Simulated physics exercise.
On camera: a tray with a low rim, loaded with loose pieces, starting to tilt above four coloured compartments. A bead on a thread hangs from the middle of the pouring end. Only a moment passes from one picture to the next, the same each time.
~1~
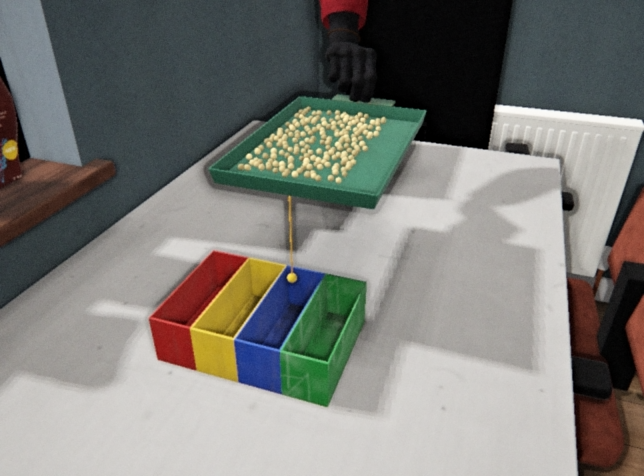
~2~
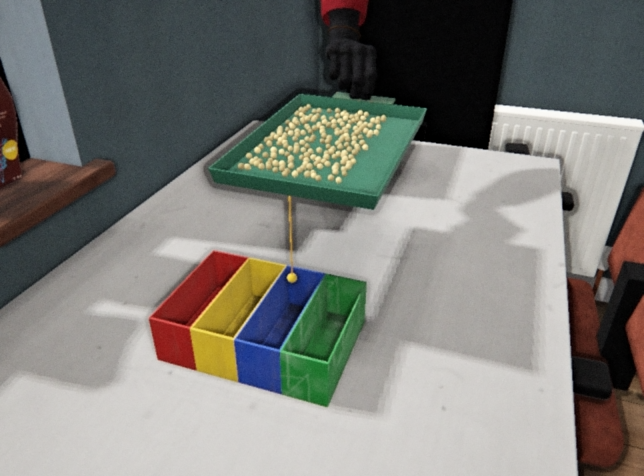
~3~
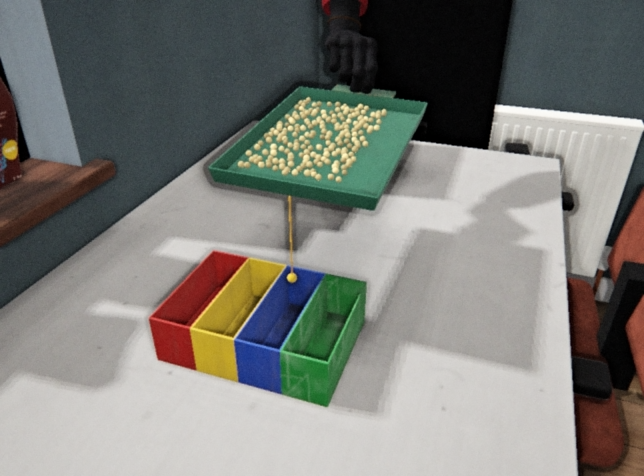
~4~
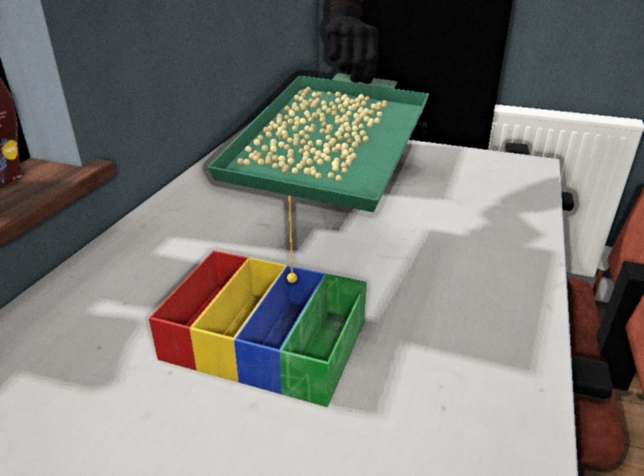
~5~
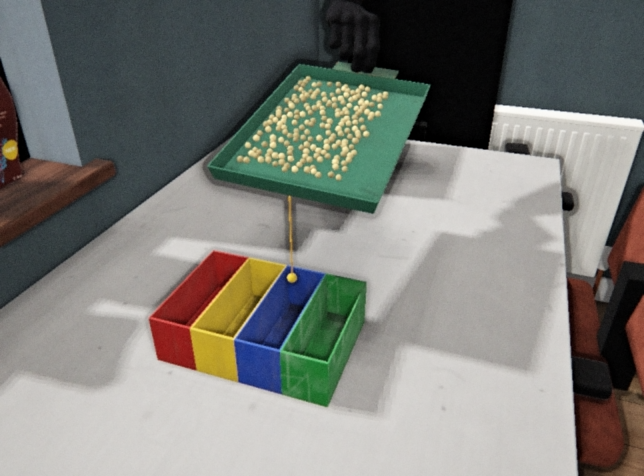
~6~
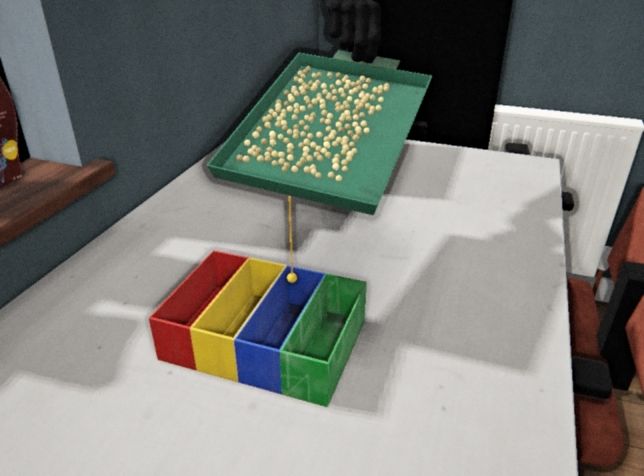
The footage shows a dark-gloved hand gradually raising the far end of a green tray of pale, round beans above red, yellow, blue and green compartments, while a small bead hangs nearly still from the tray's near edge.
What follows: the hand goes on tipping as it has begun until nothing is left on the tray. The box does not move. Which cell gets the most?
It favours the green compartment.
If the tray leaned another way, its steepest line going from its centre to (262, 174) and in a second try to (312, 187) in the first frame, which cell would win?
In turn: The red one; the green one.
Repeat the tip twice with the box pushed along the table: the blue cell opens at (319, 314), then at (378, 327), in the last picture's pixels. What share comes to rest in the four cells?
About 100 and 100 per cent.
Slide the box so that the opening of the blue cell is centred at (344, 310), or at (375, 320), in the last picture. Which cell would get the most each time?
At the first place blue, at the second the cell in blue.
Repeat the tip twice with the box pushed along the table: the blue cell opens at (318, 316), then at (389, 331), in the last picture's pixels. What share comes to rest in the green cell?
In turn 70 and 0 in a hundred.
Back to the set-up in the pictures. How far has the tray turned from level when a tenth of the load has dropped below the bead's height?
At about 60°.
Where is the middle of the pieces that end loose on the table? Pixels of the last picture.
Around (380, 372).
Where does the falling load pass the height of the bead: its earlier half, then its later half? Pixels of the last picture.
The first part at (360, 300); the rest at (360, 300).
Soon after the last picture, tray tipped steeply; most on the tray; a stray few in the green cell; a small part falling or outside the box.
A little later, tray tipped right over; about half on the tray; a small part in the green cell; a stray few in the blue cell; about a third falling or outside the box.
Later still, tray tipped past a quarter turn; about a third in the green cell; a small part in the blue cell; a stray few in the yellow cell; about half falling or outside the box.
At rest, tray tipped past a quarter turn; about a third in the green cell; a small part in the blue cell; a stray few in the yellow cell; none in the red cell; about half outside the box.
